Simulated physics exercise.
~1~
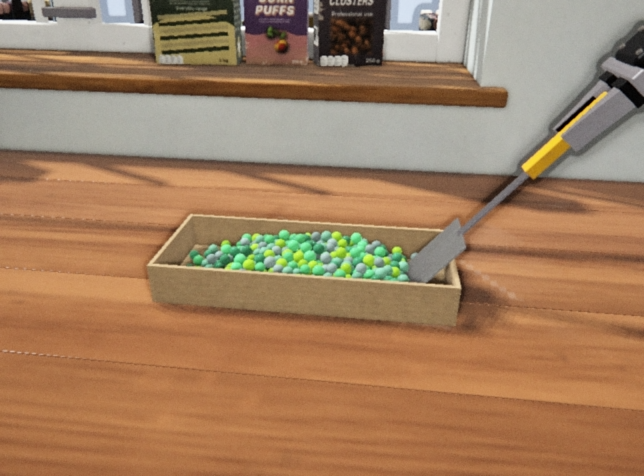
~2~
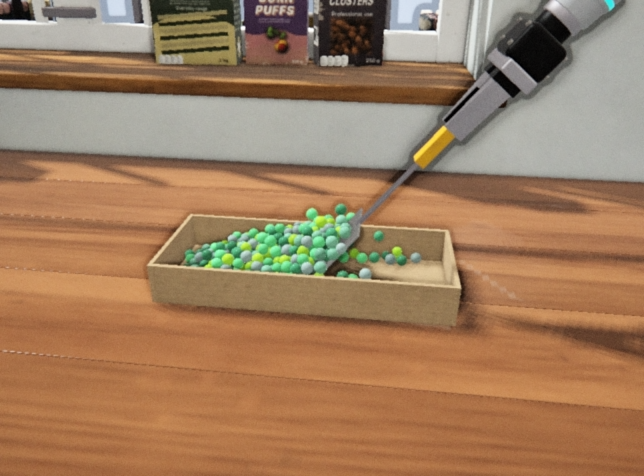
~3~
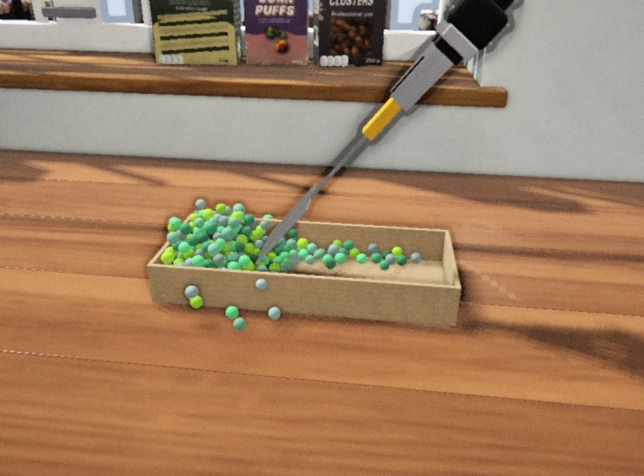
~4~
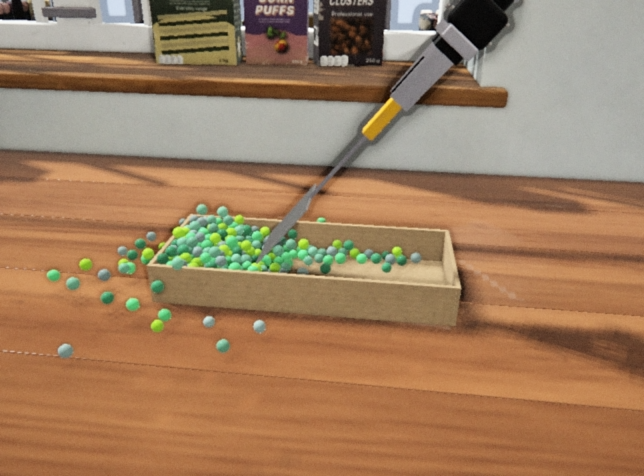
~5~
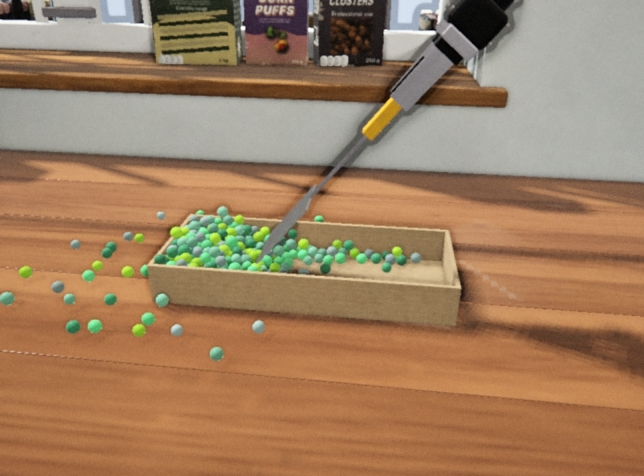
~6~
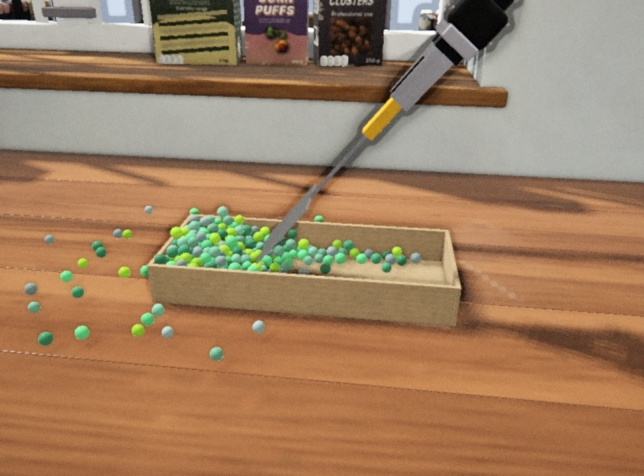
On a wooden surface before a pale wall and a ledge holding three food packets, a steady, slightly raised view shows a long tan trough filled with small round sweets in green, yellow-green and grey. A robot arm reaches in from the upper right, its grey spatula dipping into the right end. The blade sweeps left, pushing the sweets into a growing heap and leaving the right side mostly bare. It stops left of the centre as sweets spill over the front and left edges. They scatter across the wood, while most stay piled in the trough's left half.
